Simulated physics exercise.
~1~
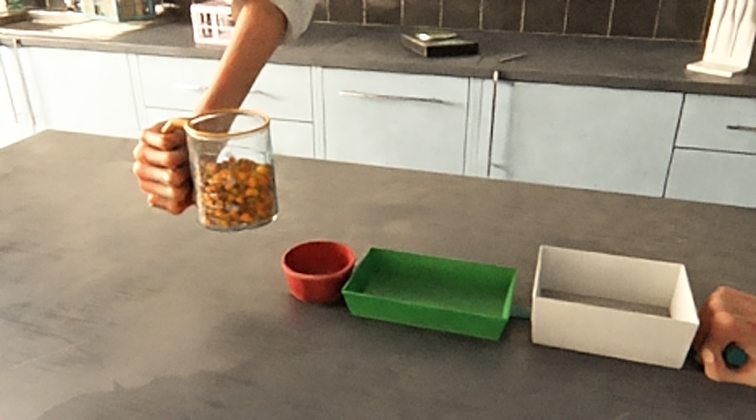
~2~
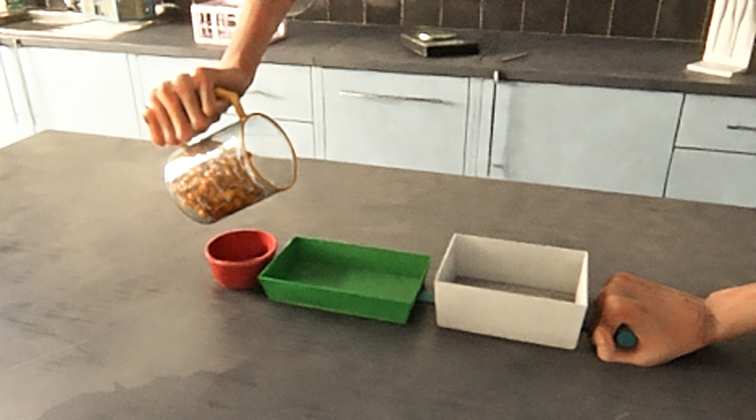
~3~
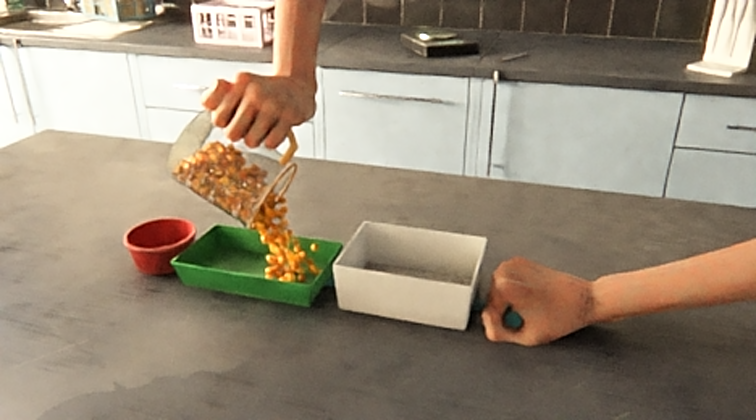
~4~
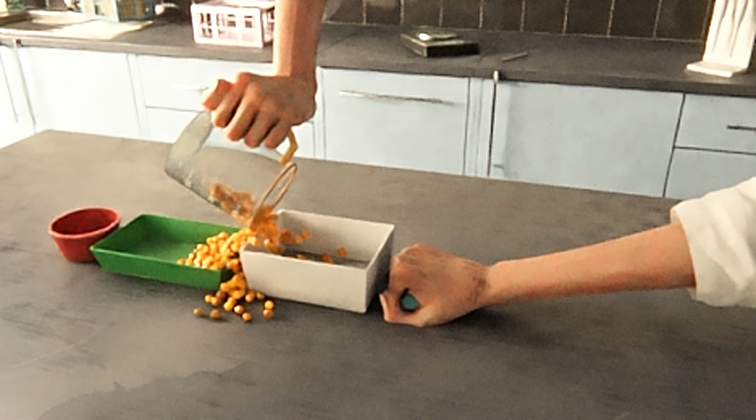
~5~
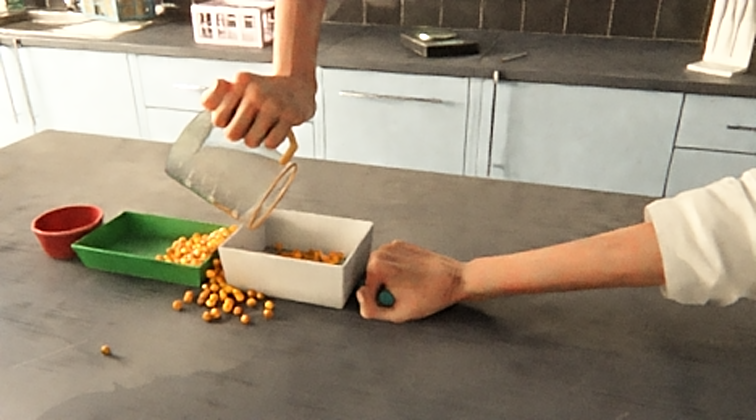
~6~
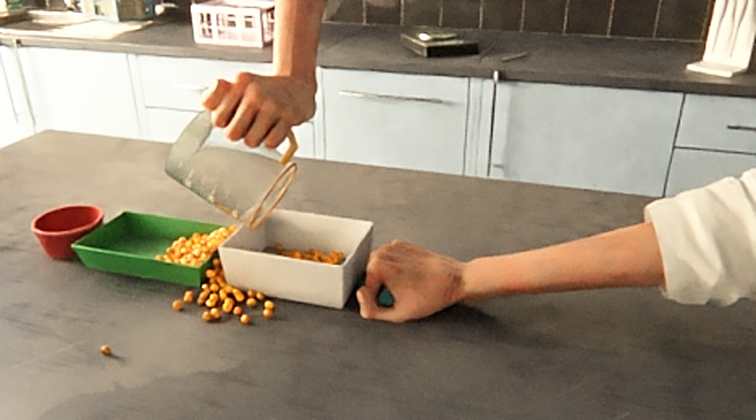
Hands tipping corn kernels from a glass jug as dishes slide left, leaving kernels in green and white tins and on the counter.
